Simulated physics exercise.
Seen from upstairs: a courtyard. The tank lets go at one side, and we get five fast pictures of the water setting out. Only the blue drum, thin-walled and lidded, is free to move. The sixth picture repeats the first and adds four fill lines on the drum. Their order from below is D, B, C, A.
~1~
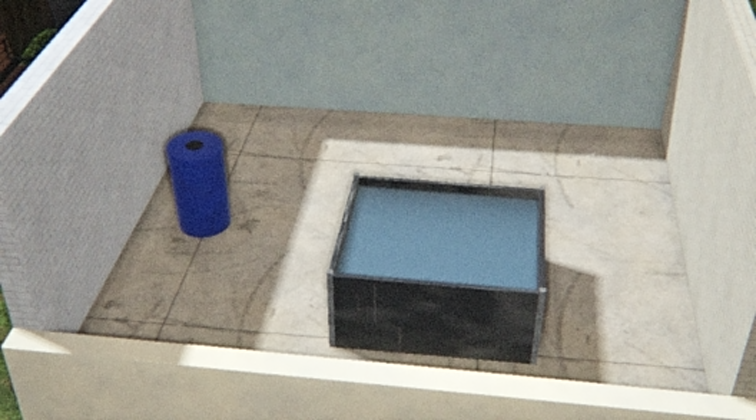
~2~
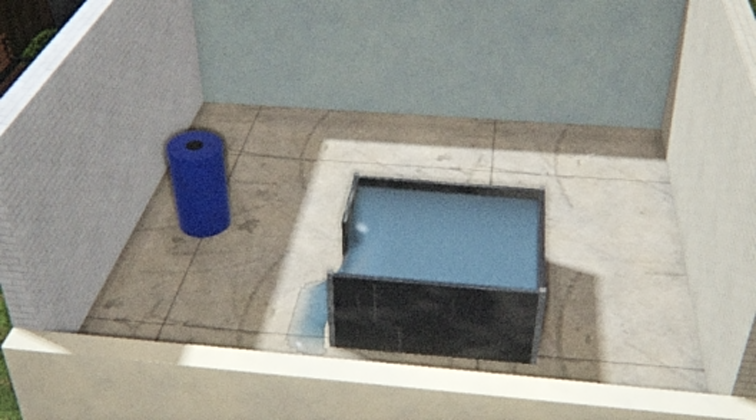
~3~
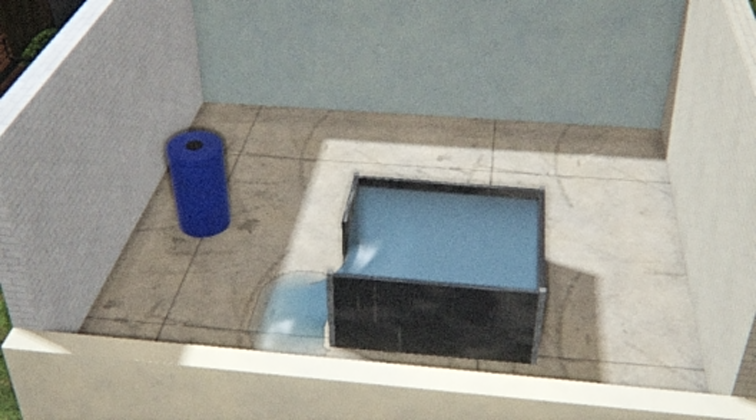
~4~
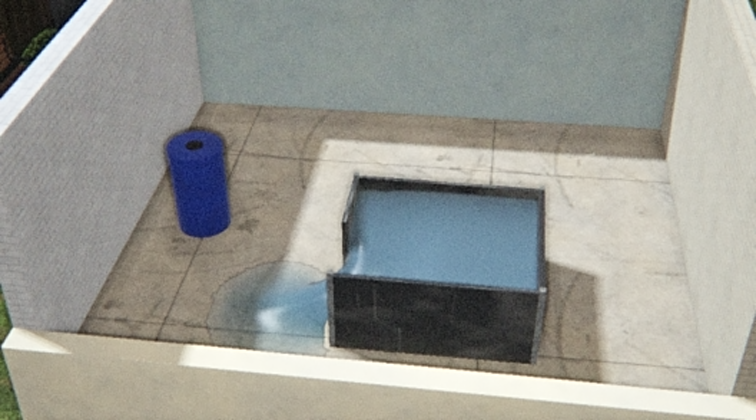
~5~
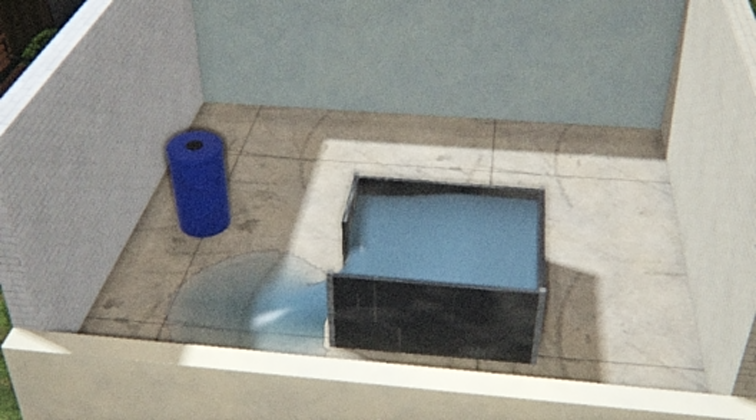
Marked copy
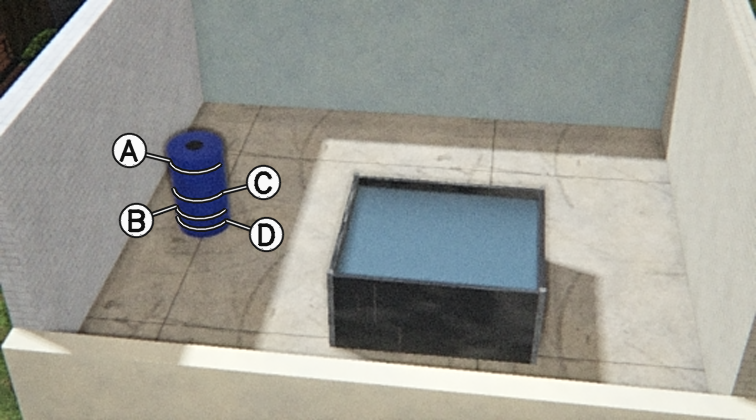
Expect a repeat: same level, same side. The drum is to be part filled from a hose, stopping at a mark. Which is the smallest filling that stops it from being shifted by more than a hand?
C will do.
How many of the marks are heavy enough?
Two of them.
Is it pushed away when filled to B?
Yes, that goes wrong.
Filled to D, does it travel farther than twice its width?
Yes.
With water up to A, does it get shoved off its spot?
No, not at all.
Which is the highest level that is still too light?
B it is.
On the marked copy, A at (189, 172); B at (195, 218); C at (193, 200); D at (197, 229); from the bottom up D, B, C, A.
For level A, it does not move.
For level B, it is pushed about its own width away.
For level C, it shifts by a finger or two and stays.
For level D, it is pushed about 3 times its own width away.
